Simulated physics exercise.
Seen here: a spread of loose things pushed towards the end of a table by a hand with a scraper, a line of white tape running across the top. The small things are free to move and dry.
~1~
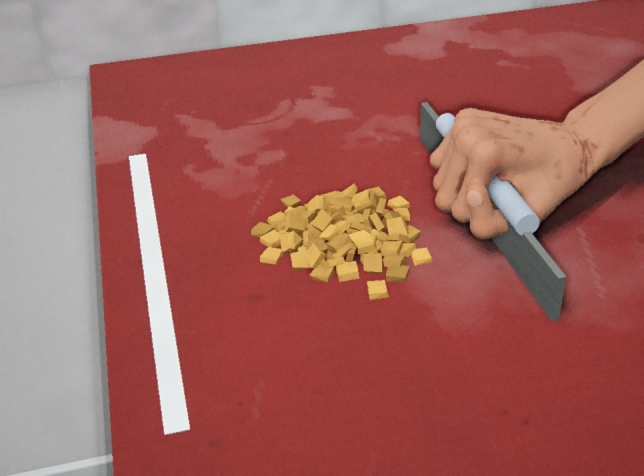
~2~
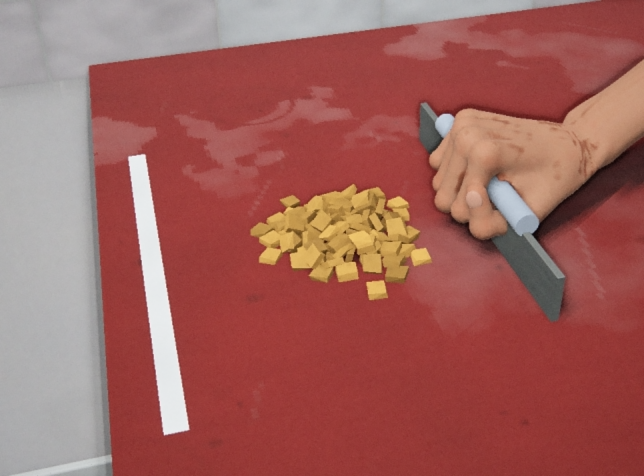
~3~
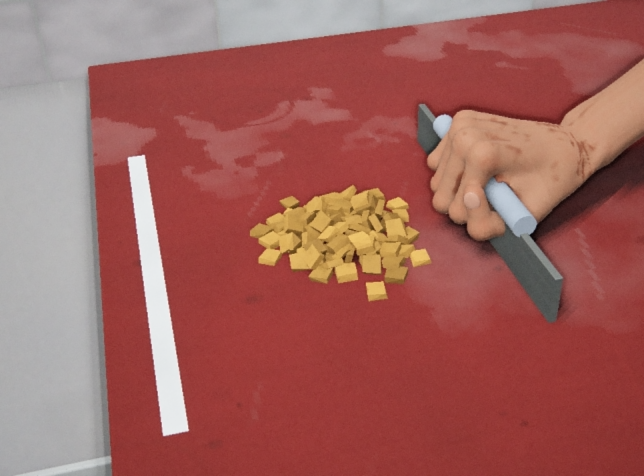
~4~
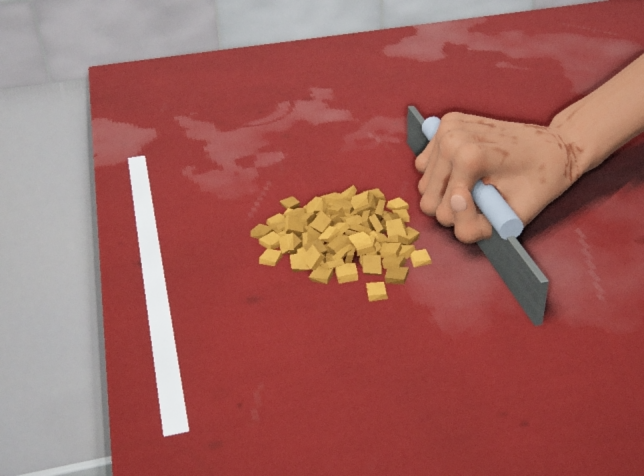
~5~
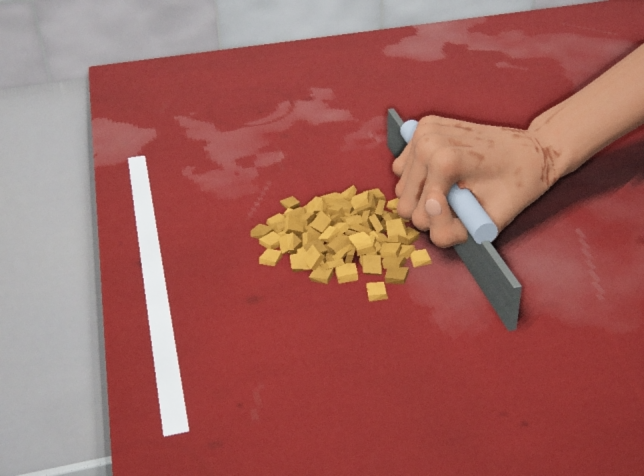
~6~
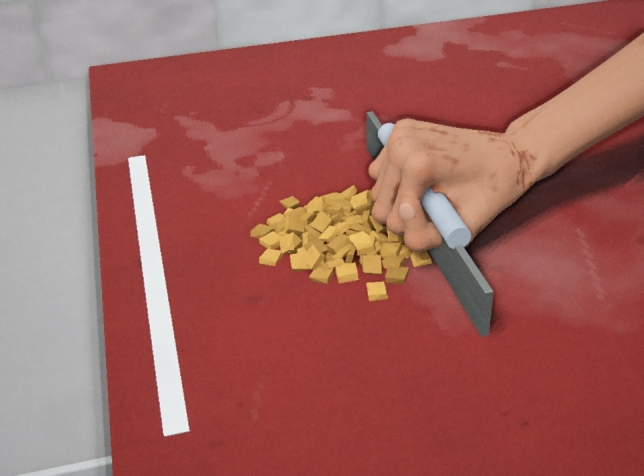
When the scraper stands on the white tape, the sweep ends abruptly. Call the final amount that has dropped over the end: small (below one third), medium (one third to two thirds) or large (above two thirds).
Large.
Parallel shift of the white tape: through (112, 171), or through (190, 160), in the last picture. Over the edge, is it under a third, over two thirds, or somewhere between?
The first position gives beyond two thirds, the second gives under a third.
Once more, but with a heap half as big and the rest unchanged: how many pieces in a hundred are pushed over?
About 50 in a hundred.
Just after the last frame, scraper still moving, near (275, 211); heap all on the table, its front near (168, 277).
A moment on, scraper stopped at the white tape; heap roughly half over the edge.
Further on, scraper stopped at the white tape; heap the larger part over the edge.
When it is over, scraper stopped at the white tape; heap the larger part over the edge.
